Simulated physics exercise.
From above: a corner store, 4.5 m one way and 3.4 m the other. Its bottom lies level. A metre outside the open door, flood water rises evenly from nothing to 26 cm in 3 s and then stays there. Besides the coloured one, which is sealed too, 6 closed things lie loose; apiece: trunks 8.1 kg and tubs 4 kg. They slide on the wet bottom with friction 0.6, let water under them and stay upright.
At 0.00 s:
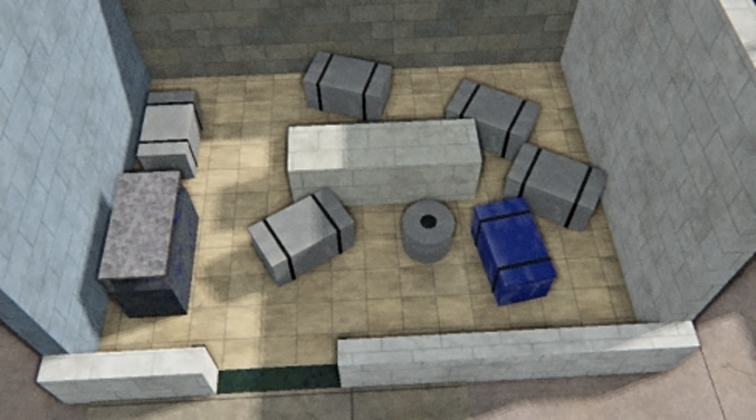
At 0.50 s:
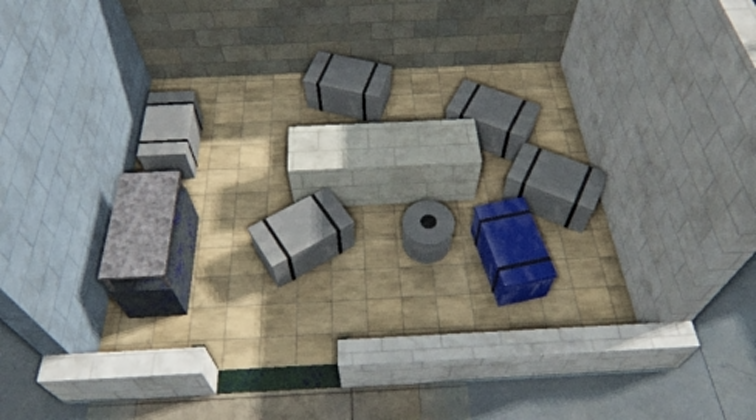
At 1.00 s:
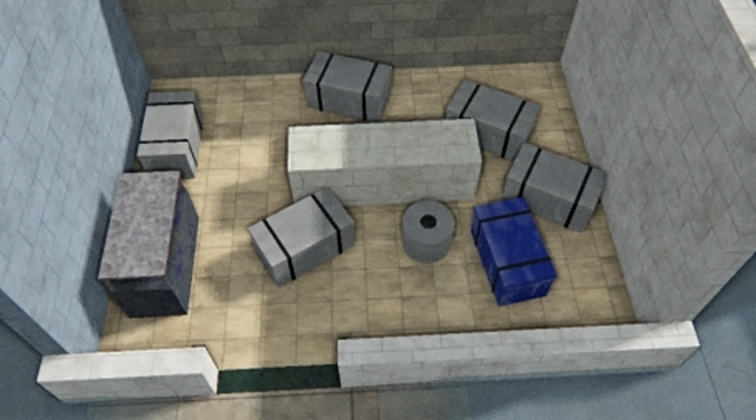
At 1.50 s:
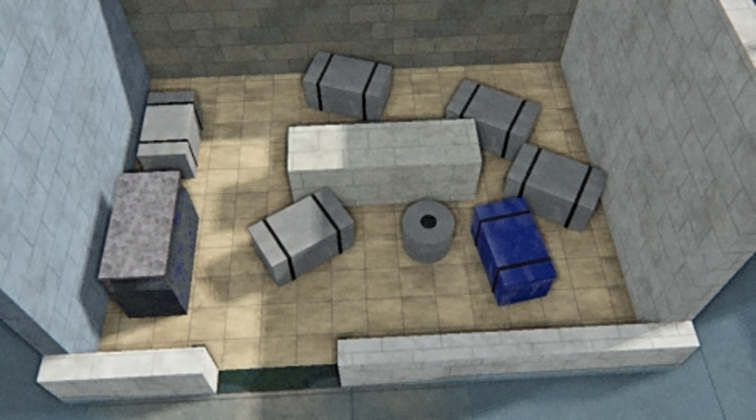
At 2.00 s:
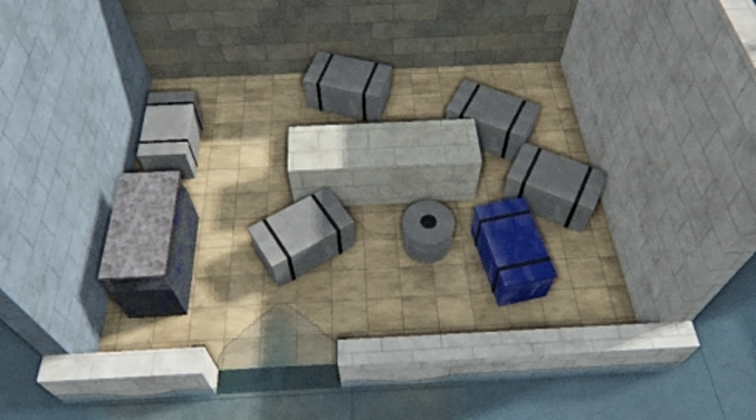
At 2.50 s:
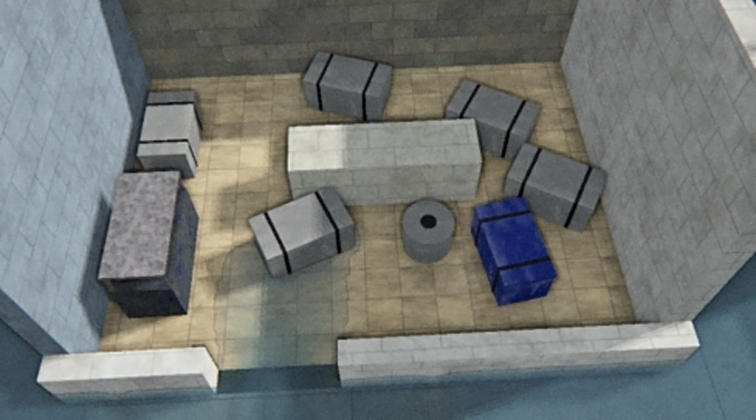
In a walled storeroom seen from above, gray trunks, a round tub and a blue trunk sit motionless around a pale block, while water spreads over the ground outside and then creeps through the doorway onto the tiled floor.
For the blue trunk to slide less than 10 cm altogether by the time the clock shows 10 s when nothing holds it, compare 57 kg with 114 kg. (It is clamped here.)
I expect that the lower weight is enough.
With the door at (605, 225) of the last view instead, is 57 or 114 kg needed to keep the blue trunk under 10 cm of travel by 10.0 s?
In that case only the higher weight holds it.
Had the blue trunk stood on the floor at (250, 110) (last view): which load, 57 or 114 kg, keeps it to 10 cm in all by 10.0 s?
It takes the larger.
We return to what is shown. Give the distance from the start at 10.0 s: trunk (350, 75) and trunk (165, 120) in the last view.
In turn: 140 cm, 50 cm.
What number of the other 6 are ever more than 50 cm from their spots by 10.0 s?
5 of them.
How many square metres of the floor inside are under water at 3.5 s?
About 4.0 m2.
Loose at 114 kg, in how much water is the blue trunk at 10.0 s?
Roughly 10 cm.
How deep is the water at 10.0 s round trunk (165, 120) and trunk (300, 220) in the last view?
About 11 and 14 cm.
After 3.5 s the blue trunk would be 0 cm from its start with 57 kg and 0 cm from its start with 114 kg; 0 cm of water round it then.
After 4.5 s the blue trunk would be 0 cm from its start with 57 kg and 0 cm from its start with 114 kg; 4 cm of water round it then.
After 7.0 s the blue trunk would be 0 cm from its start with 57 kg and 0 cm from its start with 114 kg; 6 cm of water round it then.
After 10.0 s the blue trunk would be 0 cm from its start with 57 kg and 0 cm from its start with 114 kg; 10 cm of water round it then.
